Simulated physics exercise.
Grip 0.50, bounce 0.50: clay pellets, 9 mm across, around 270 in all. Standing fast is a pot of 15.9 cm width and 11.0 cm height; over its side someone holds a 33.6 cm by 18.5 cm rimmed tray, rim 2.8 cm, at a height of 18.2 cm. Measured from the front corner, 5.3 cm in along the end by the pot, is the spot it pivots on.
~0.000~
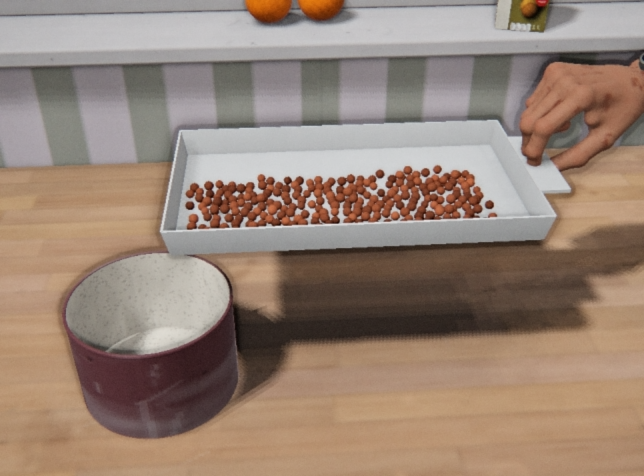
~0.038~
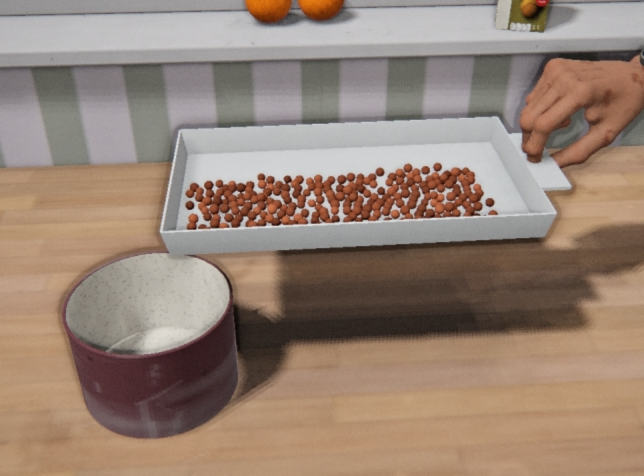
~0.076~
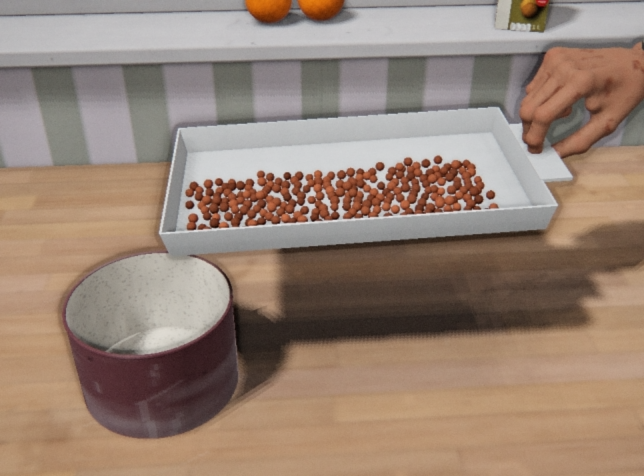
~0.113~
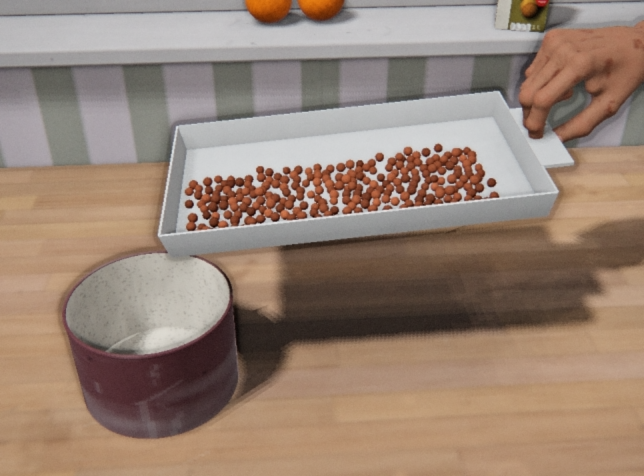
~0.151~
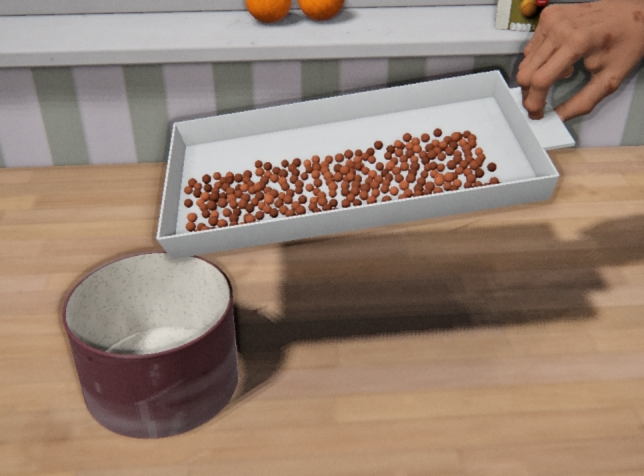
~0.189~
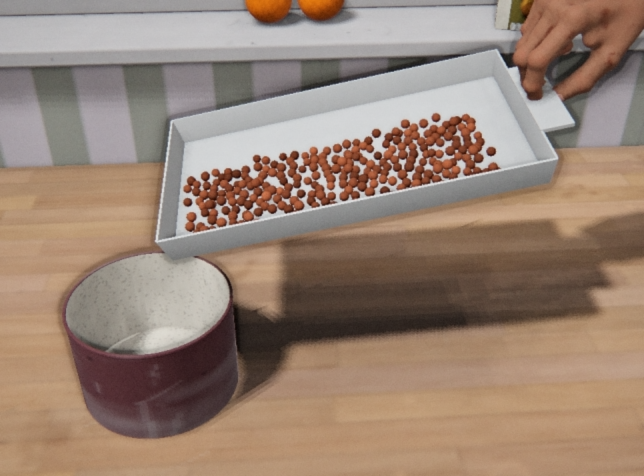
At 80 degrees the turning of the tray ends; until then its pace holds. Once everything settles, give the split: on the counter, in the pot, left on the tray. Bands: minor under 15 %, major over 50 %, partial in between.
Counter: Minor, pot: Major, tray: Partial.
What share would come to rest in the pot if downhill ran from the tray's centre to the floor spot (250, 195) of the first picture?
My best guess is some 15 per cent.
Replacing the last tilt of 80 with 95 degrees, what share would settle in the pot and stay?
That would give about 95 per cent.
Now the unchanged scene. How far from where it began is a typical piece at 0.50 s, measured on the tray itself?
4 cm.
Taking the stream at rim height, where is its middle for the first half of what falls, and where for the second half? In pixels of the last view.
It passes about (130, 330) first and (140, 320) afterwards.
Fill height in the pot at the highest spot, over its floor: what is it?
Roughly 2.5 cm up.
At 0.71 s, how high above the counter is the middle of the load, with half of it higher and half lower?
Around 26 cm up.
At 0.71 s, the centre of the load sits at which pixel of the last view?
(209, 174), roughly.
After 0.50 s, tilt 46 degrees; the tray holds 100 %, the pot 0 %.
After 0.71 s, tilt 68 degrees; the tray holds 100 %, the pot 0 %.
After 1.04 s, tilt 80 degrees; the tray holds 65 %, the pot 20 %.
In the end, at 2.2 s, counter 0 %, pot 65 %, tray 30 %.
